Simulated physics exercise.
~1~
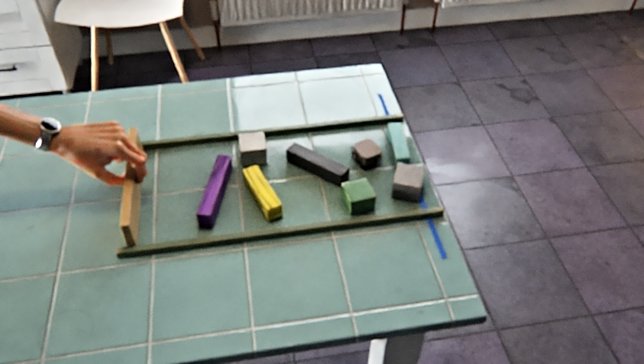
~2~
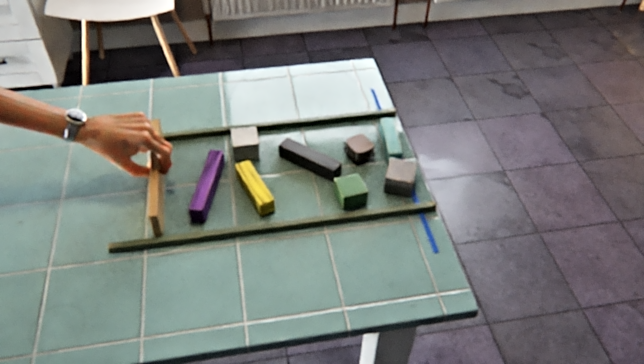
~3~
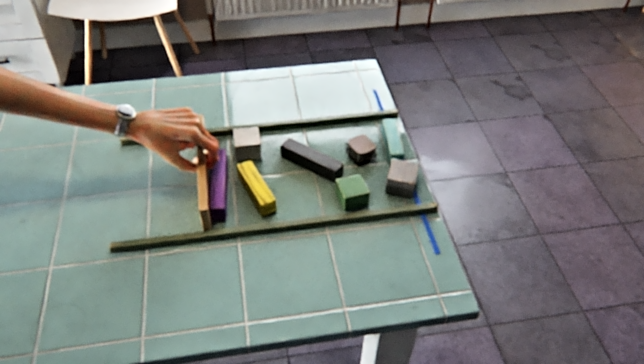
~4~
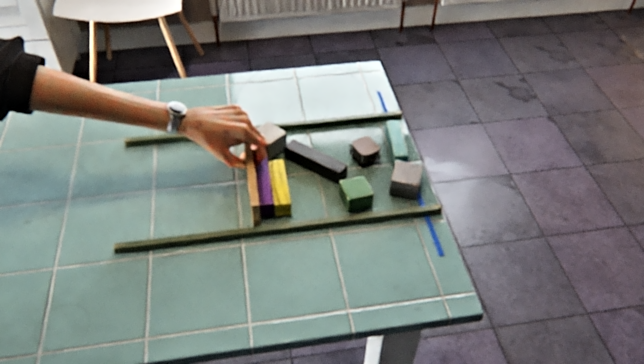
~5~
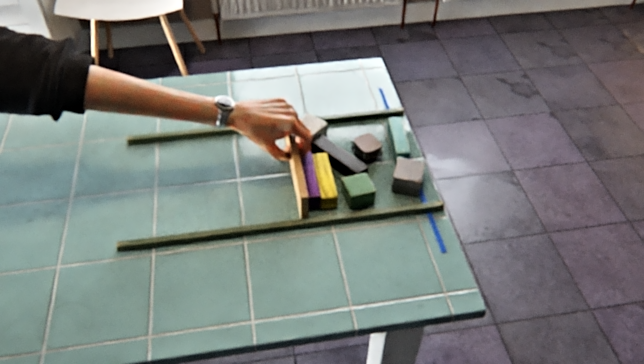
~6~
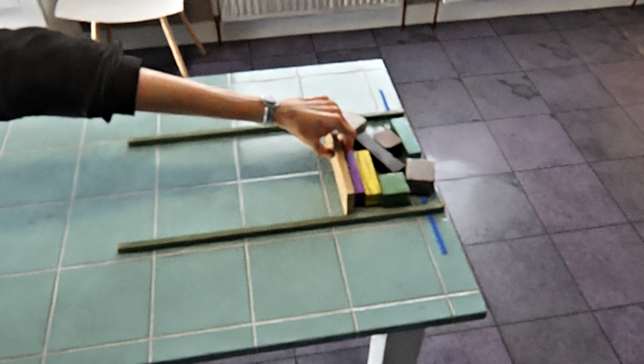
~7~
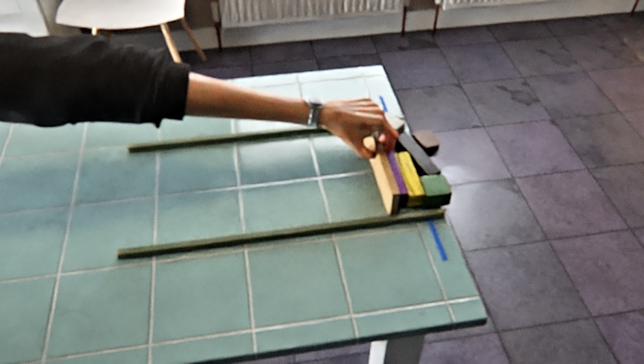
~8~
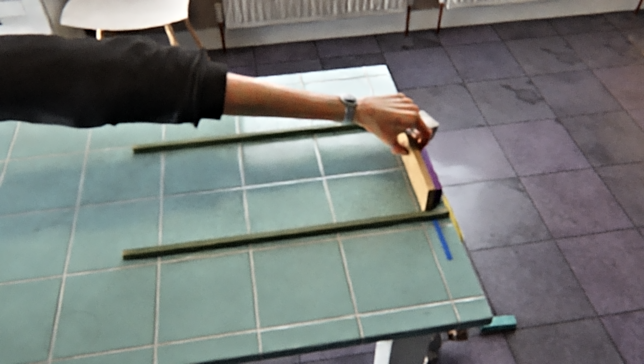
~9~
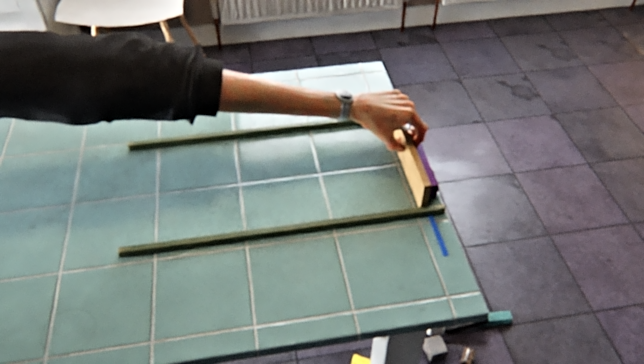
A hand wearing a wristwatch grips an upright wooden board at the left of two dark rails on a green tiled table, seen from above at an angle with a dark tiled floor beyond. Between the rails lie a purple stick, a yellow stick, a black bar and small white, green, brown, grey and turquoise pieces, near blue tape by the right edge. The board slides right, meets the purple stick, then gathers the yellow stick and the rest into a cluster. The pieces crowd over the edge and drop, leaving only the purple stick against the board.
